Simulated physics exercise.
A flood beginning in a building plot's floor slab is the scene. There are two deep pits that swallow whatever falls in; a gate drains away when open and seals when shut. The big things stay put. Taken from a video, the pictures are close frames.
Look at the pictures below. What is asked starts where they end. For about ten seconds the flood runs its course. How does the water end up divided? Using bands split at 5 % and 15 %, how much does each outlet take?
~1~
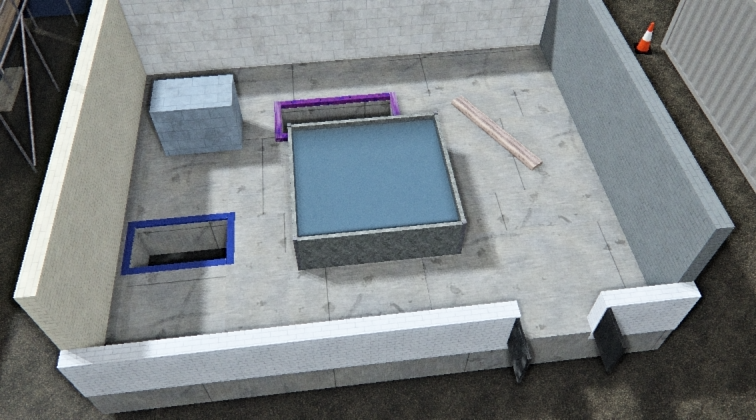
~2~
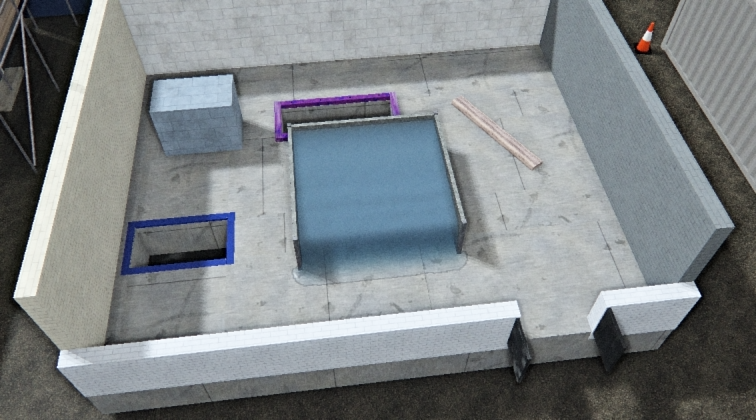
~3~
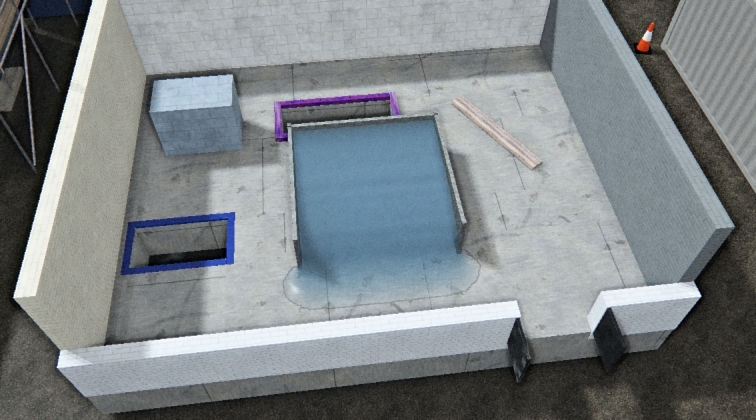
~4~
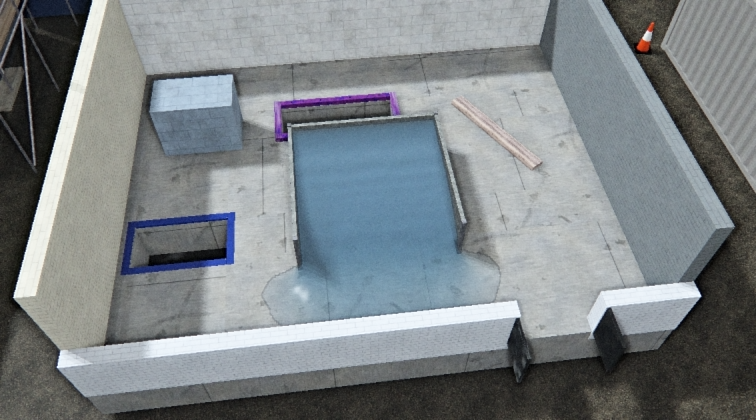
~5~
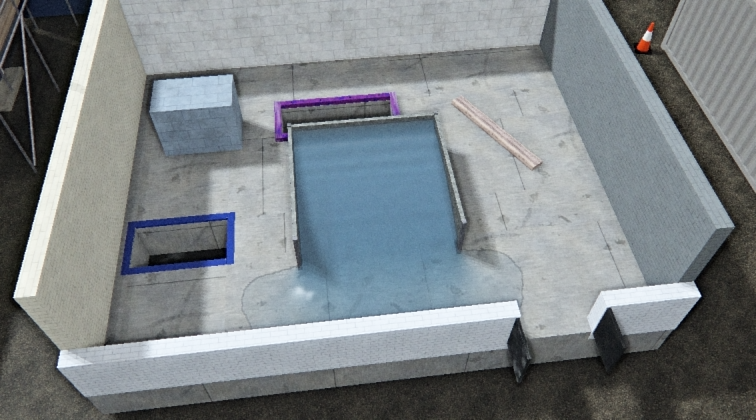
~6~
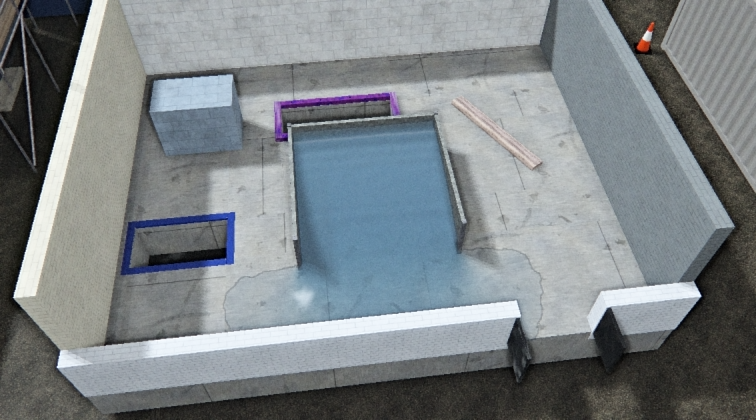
In order: The gate lands in the middle band - five to fifteen per cent; the purple pit lands in the bottom band - below five per cent; the blue pit lands in the top band - past fifteen per cent.
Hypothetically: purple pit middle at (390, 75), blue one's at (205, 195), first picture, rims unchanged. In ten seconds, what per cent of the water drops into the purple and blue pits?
The purple pit ends up with 0 per cent, the blue pit with 20 per cent.
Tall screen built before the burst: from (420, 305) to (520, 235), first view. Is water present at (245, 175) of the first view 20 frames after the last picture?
Waterless.
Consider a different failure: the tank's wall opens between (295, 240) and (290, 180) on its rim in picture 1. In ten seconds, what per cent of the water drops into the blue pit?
Blue: About 55 %.
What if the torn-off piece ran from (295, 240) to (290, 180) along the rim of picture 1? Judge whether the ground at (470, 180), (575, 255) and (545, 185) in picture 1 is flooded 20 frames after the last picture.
Point 1: Unwetted; point 2: Unwetted; point 3: Unwetted.
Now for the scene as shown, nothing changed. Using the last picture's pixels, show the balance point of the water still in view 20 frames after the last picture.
The centre of mass sits at about (376, 258).
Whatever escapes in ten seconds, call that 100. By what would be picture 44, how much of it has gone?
Around 70 %.
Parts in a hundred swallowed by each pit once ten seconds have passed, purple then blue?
Roughly 0 and 30 %.
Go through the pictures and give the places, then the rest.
In the first frame, the tank at (371, 175) is whole and still.
In the second frame, the front is at (296, 271), out from the gap at (380, 251).
In the third frame, water pours out at (380, 252) and has run to (474, 269).
In the fourth frame, the front is at (278, 314), out from the gap at (380, 253).
In the fifth frame, water pours out at (380, 253) and has run to a hidden place.
In the sixth frame, water pours out at (380, 253) and has run to a hidden place.
A moment on, water covers 20 % of the floor; the gate 1 %, the purple pit 0 %, the blue pit 0 %.
Next, water covers 30 % of the floor; the gate 2 %, the purple pit 0 %, the blue pit 0 %.
Then, water covers 45 % of the floor; the gate 5 %, the purple pit 0 %, the blue pit 7 %.
Later, water covers 65 % of the floor; the gate 8 %, the purple pit 0 %, the blue pit 21 %.
In the end, water covers 85 % of the floor; the gate 11 %, the purple pit 0 %, the blue pit 30 %.
